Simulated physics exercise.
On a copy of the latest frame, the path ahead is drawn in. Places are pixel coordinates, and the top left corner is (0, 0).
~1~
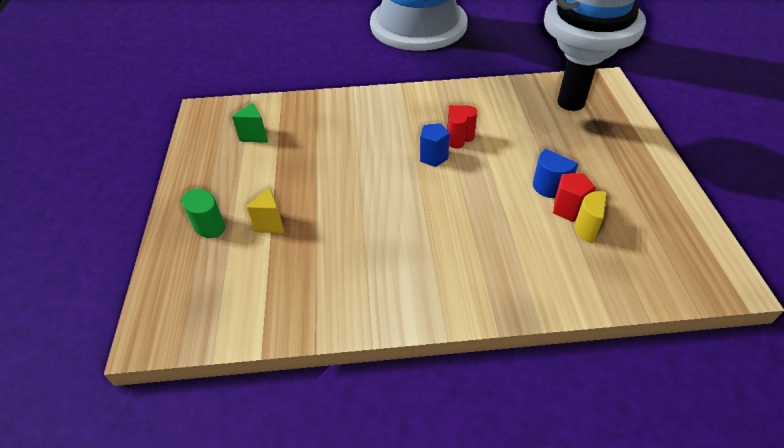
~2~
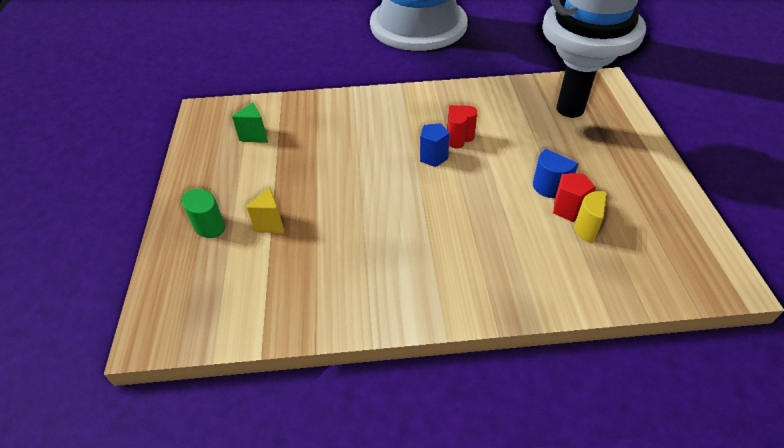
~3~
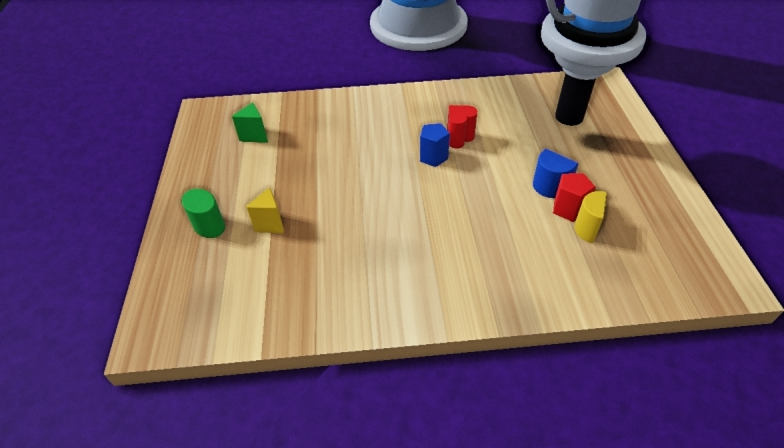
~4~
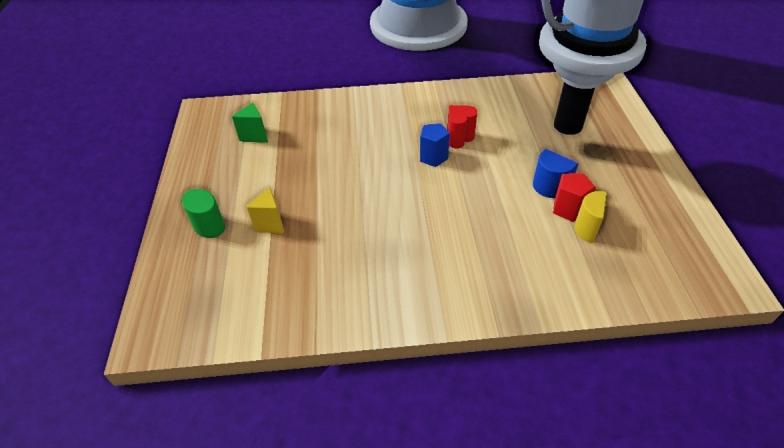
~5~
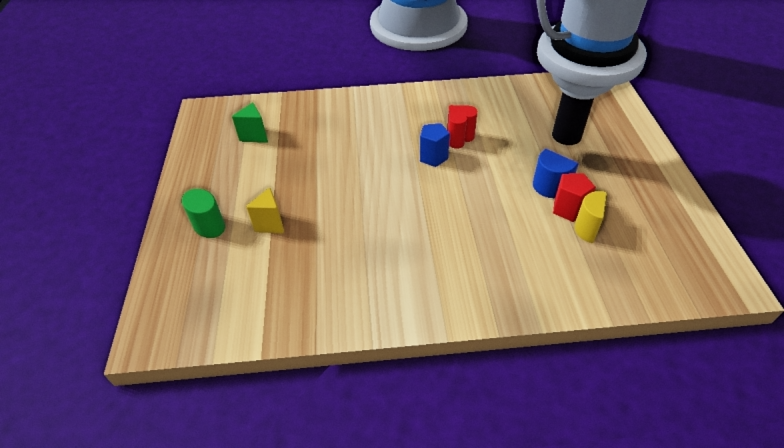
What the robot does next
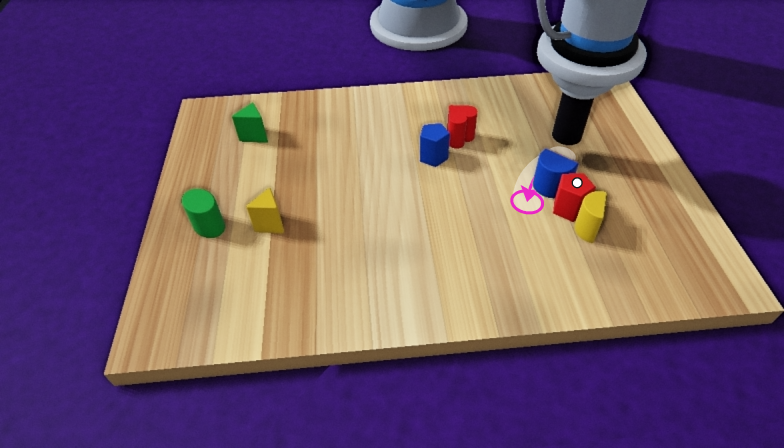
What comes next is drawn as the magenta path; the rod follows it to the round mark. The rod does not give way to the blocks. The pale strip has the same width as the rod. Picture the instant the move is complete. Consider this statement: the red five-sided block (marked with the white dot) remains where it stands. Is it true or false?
That statement is not accurate.
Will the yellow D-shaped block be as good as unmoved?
The answer is no.
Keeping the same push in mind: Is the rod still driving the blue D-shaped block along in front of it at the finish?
Answer: Yes.
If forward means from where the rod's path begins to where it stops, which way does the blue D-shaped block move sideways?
That block drifts left.
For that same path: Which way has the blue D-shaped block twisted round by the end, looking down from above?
From above, counter-clockwise.
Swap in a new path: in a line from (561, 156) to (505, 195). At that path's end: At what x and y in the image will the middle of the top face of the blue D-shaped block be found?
Its top middle: (539, 177).
Path on the board, from (561, 156) through (544, 167) and (532, 183) to (527, 202); the dot is on the red five-sided block.
The first path, step by step. Halfway along, rod (541, 157); blue D-shaped block (550, 168), turned 35° anticlockwise; red five-sided block (579, 186); yellow D-shaped block (599, 204).
At the end, rod (532, 183); blue D-shaped block (546, 195), turned 60° anticlockwise; red five-sided block (581, 196), turned 70° anticlockwise; yellow D-shaped block (609, 209), turned 20° clockwise.
